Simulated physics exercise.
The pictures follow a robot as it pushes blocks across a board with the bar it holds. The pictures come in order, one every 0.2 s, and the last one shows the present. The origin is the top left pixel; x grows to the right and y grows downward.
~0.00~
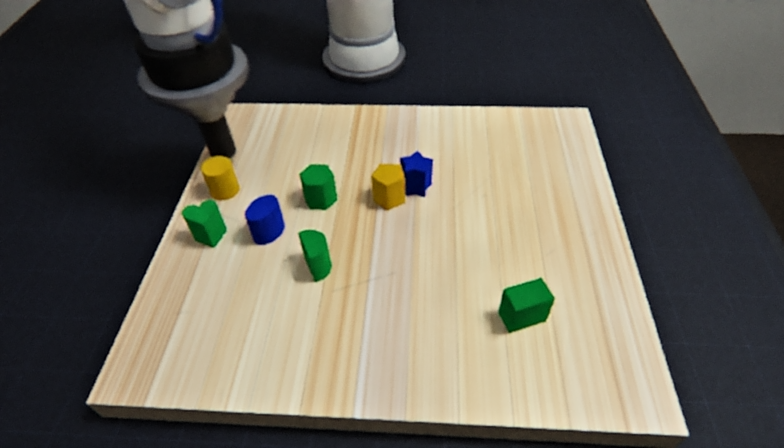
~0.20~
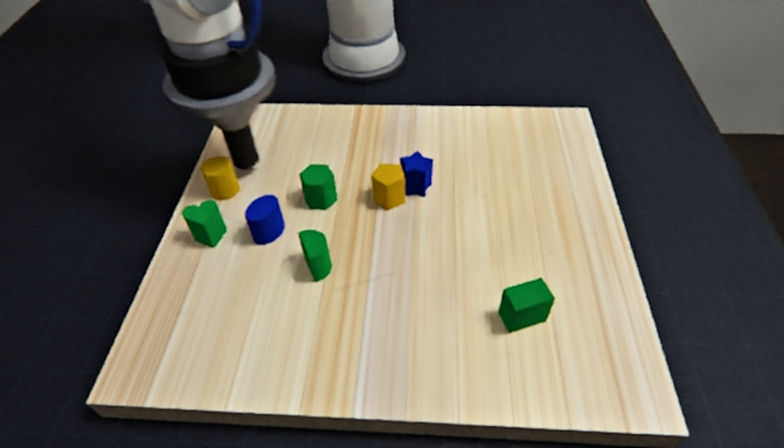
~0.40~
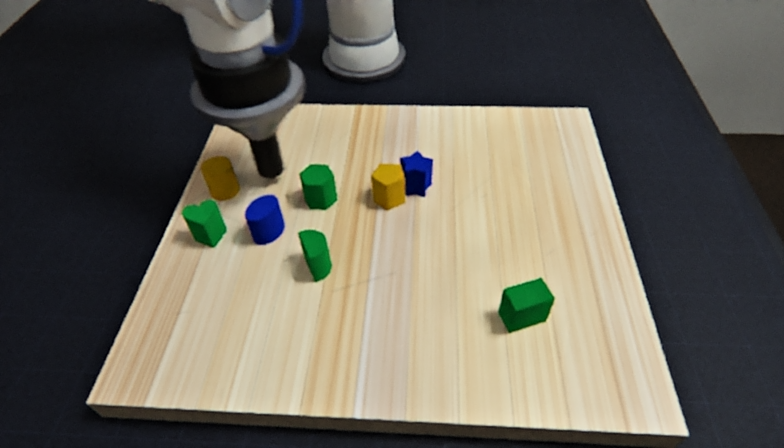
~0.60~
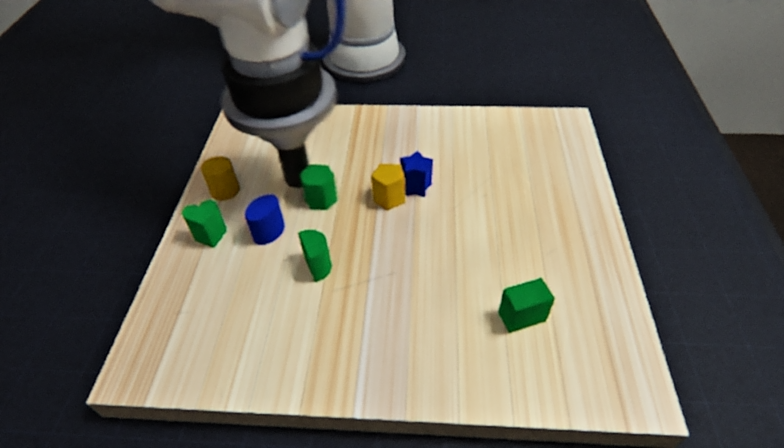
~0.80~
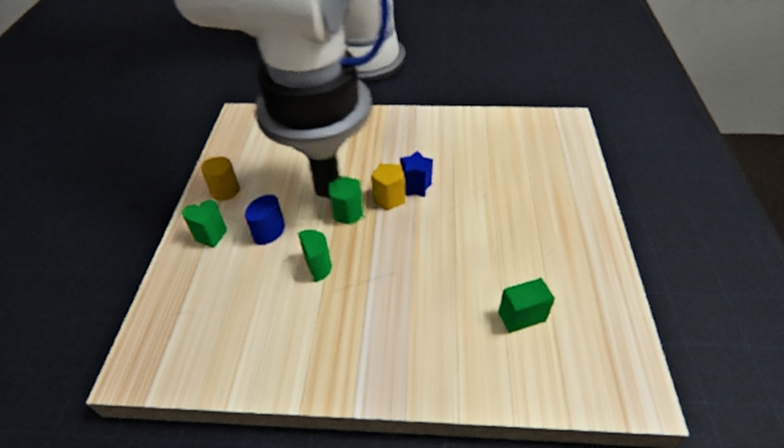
To begin with, a robot arm holds its dark tip near a yellow cylinder at the upper left of a wooden board scattered with green, blue and yellow blocks. The arm sweeps rightward past the still blocks, then pushes the green six-sided block a short way right, closer to the yellow pentagon.
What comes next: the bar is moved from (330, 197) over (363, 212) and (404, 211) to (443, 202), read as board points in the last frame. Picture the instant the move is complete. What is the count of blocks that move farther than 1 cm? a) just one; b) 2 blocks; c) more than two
(c)
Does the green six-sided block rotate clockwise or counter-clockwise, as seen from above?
Turns clockwise.
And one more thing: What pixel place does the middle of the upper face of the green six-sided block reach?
The answer is (391, 212).
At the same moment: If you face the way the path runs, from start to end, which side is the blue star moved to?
To the left.
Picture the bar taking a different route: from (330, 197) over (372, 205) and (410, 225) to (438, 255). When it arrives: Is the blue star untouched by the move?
The answer is no.
On the path given first. One third of the way, bar at (364, 204); green six-sided block at (380, 206), turned 15° clockwise.
Two thirds of the way, bar at (405, 203); green six-sided block at (391, 212), turned 30° clockwise; yellow pentagon at (408, 165), turned 40° anticlockwise; blue star at (431, 150).
At the end, bar at (444, 193); blue oval not moved; green six-sided block at (391, 212), turned 30° clockwise; yellow pentagon at (412, 163), turned 60° anticlockwise; blue star at (432, 147), turned 15° clockwise.
